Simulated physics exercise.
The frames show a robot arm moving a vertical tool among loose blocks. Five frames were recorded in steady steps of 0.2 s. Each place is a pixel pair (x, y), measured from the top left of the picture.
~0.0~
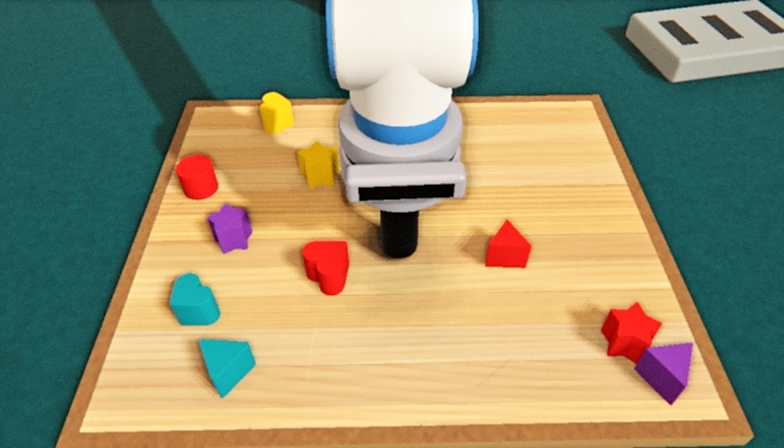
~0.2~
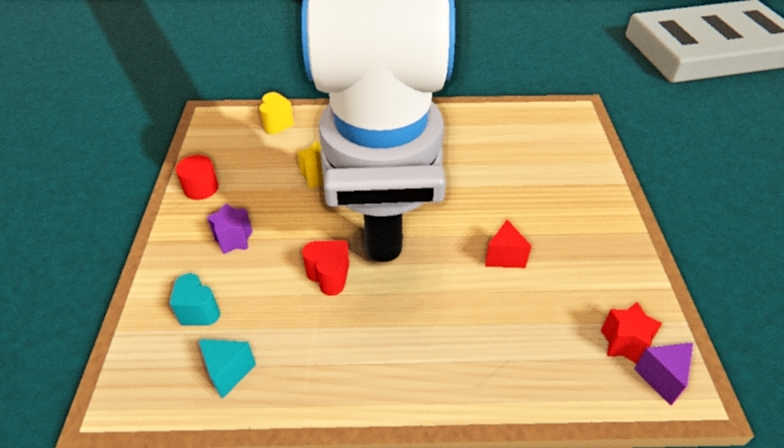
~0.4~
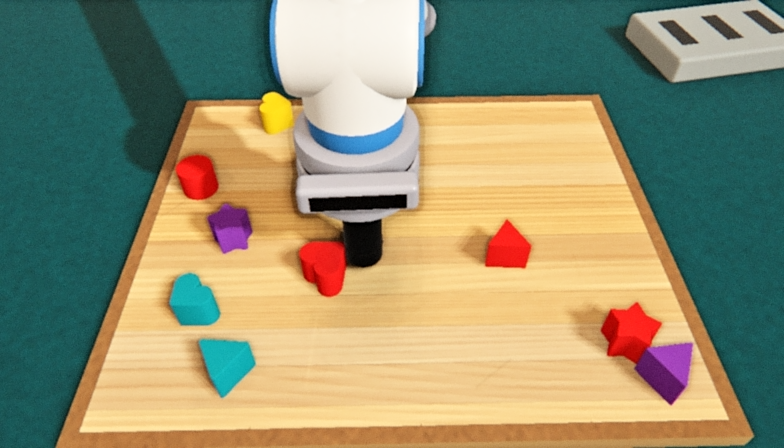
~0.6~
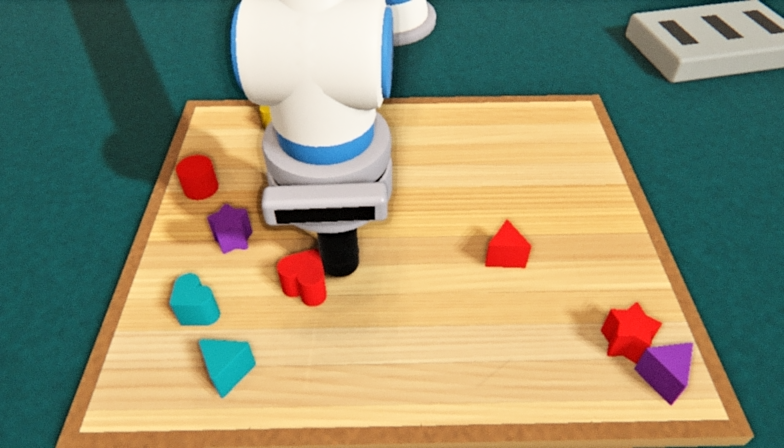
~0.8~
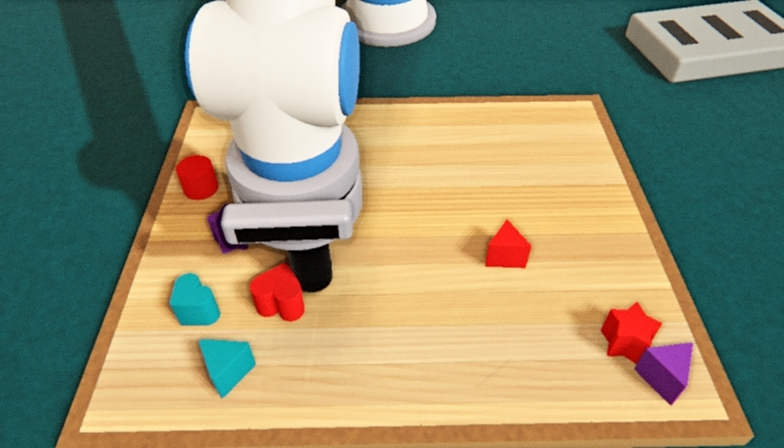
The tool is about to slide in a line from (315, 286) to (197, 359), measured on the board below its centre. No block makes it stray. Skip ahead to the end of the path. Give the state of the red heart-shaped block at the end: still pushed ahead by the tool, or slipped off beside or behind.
It stays on the tool's front.
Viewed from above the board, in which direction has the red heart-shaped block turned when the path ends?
Its rotation is counterclockwise.
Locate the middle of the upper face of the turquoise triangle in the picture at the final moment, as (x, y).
The answer is (206, 375).
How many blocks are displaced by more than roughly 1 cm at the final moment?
Two get moved.
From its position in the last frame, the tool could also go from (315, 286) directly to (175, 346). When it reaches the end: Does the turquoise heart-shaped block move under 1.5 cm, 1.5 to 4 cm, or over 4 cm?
Once the path is done, the turquoise heart-shaped block lies 1.5 to 4 cm from its present place.
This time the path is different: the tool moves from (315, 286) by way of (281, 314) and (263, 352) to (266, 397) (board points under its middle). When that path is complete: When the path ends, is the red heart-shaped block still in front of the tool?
My answer is no.
On the path given first. One third of the way, tool at (276, 301); red heart-shaped block at (236, 309).
Two thirds of the way, tool at (236, 326); turquoise triangle at (210, 367), turned 25° anticlockwise; red heart-shaped block at (195, 338), turned 20° anticlockwise.
At the end, tool at (194, 351); turquoise heart-shaped block in place; turquoise triangle at (206, 375), turned 45° anticlockwise; red heart-shaped block at (149, 368), turned 30° anticlockwise.
